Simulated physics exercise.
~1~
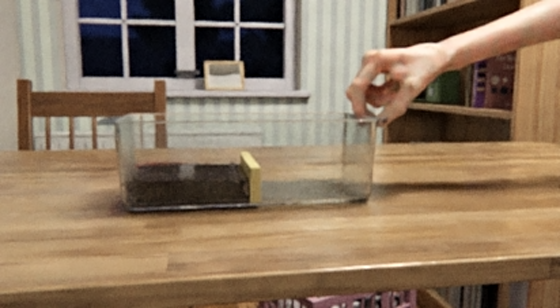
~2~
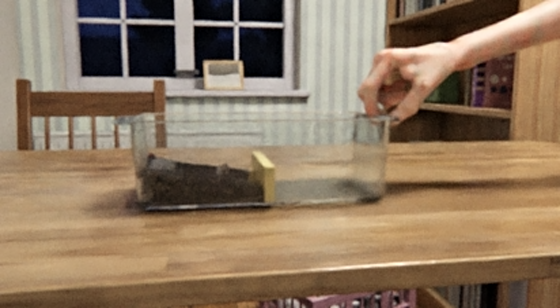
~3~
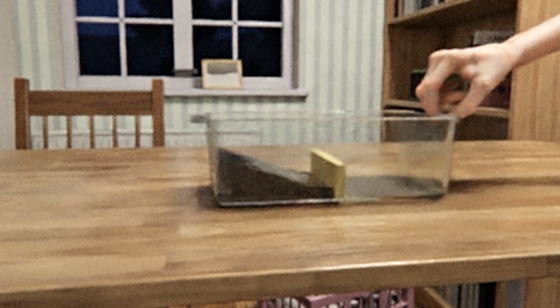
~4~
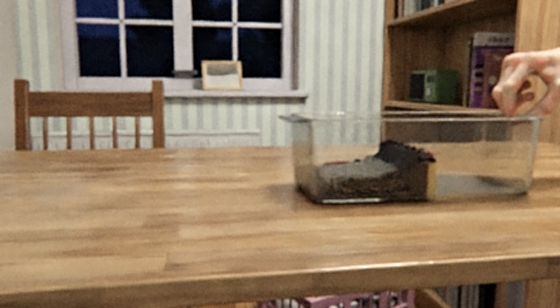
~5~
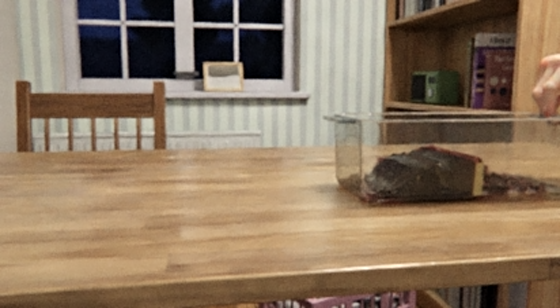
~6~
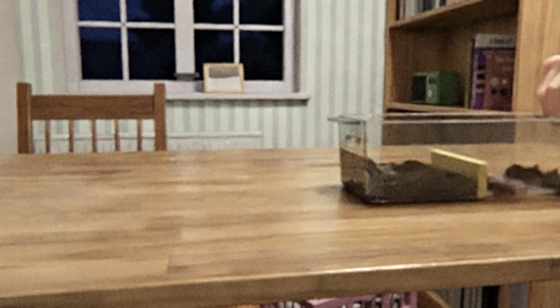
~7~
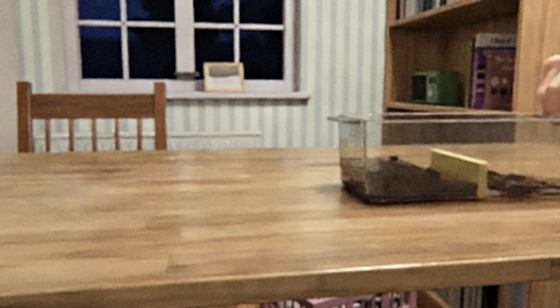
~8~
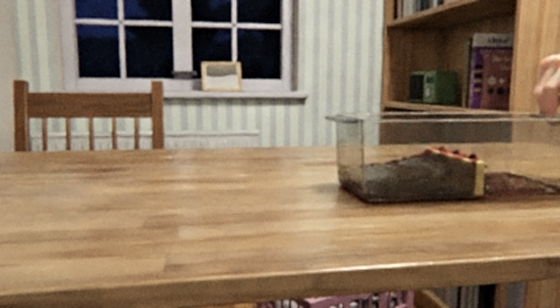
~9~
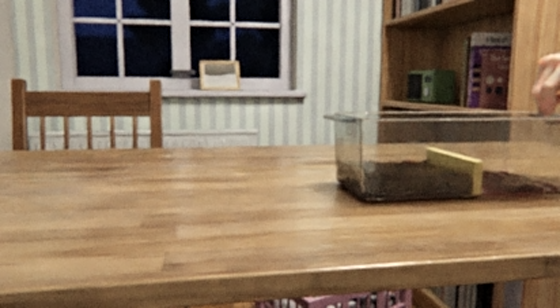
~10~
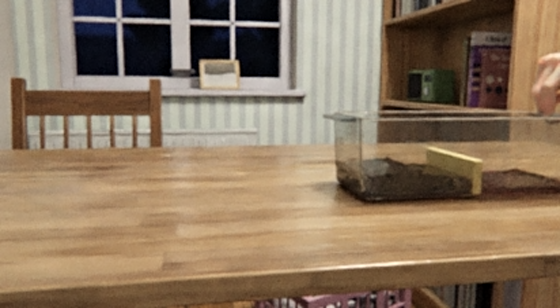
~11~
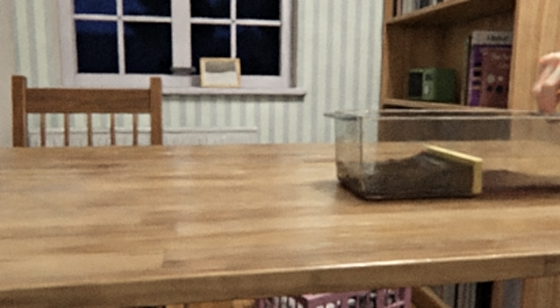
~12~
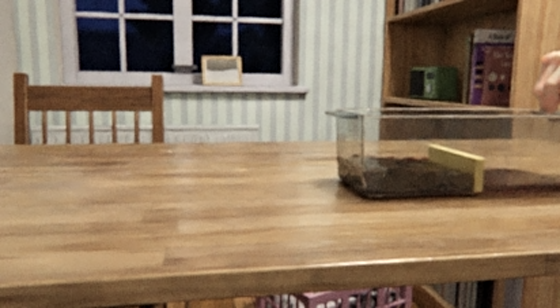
The video shows a hand pulling a clear oblong tub of dark liquid rightward across a wooden table; the liquid surges against a low yellow divider, some spills over into the right side, and the tub stops, the rest settling on the left.
